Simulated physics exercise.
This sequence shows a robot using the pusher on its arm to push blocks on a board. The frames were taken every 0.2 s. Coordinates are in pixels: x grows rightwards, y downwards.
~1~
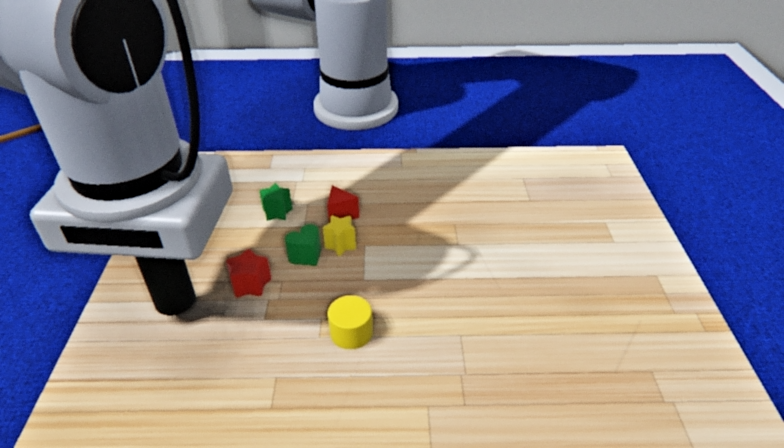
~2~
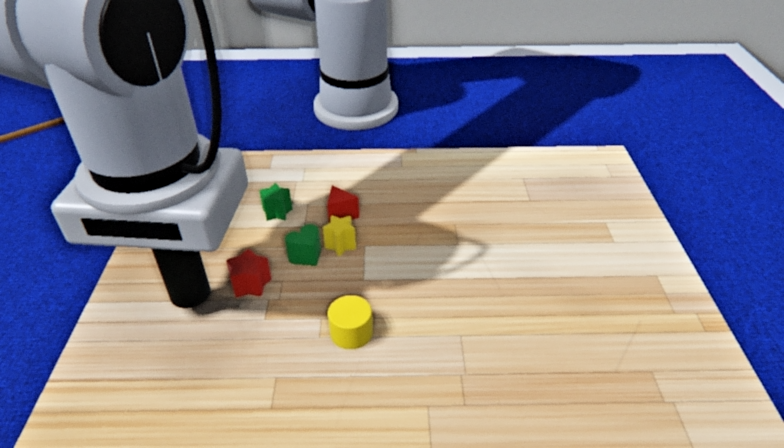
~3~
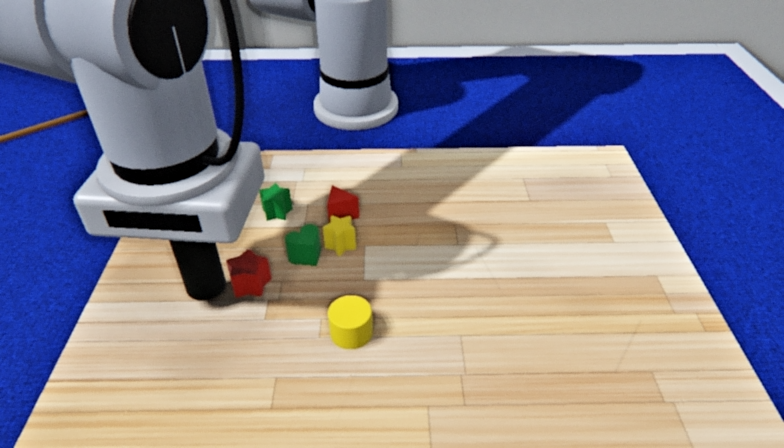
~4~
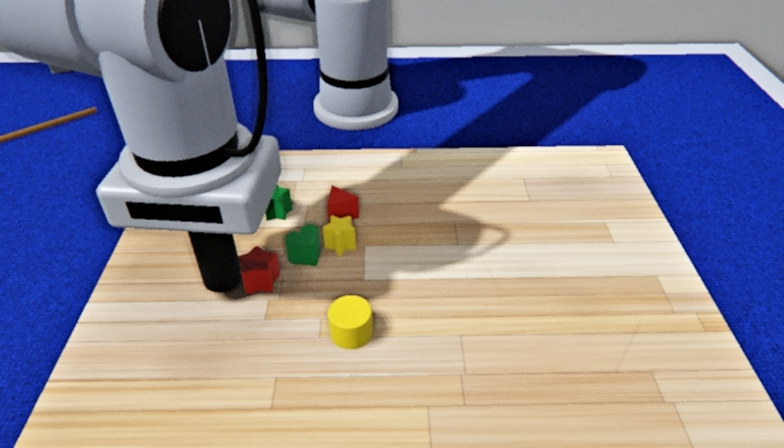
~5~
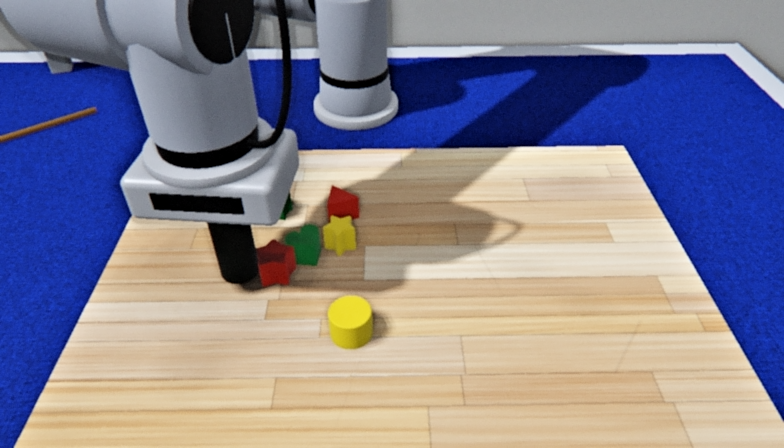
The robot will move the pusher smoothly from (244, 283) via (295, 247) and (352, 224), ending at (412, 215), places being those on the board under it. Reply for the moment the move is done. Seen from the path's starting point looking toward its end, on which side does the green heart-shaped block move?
It moves over to the right.
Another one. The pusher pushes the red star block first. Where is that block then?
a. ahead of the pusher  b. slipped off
The correct letter is a.
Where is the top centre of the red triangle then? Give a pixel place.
Its top centre is at about (361, 183).
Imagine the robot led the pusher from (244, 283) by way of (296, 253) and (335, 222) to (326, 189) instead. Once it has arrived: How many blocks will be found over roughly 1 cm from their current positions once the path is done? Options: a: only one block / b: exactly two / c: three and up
Choice c: Three and up.
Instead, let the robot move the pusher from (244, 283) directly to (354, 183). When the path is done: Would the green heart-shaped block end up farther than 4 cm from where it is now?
Yes, I think so.
On the path given first. One third of the way, pusher at (293, 235); red star block at (324, 223), turned 15° clockwise; green heart-shaped block at (351, 212), turned 15° clockwise; yellow star block at (376, 218), turned 70° clockwise.
Two thirds of the way, pusher at (351, 212); red star block at (382, 203), turned 20° clockwise; green heart-shaped block at (406, 194), turned 40° clockwise; red triangle at (354, 184), turned 55° anticlockwise; yellow star block at (398, 217).
At the end, pusher at (412, 203); red star block at (443, 194), turned 25° clockwise; green heart-shaped block at (466, 185), turned 45° clockwise; red triangle at (361, 183), turned 95° anticlockwise; yellow star block at (407, 218), turned 215° clockwise.
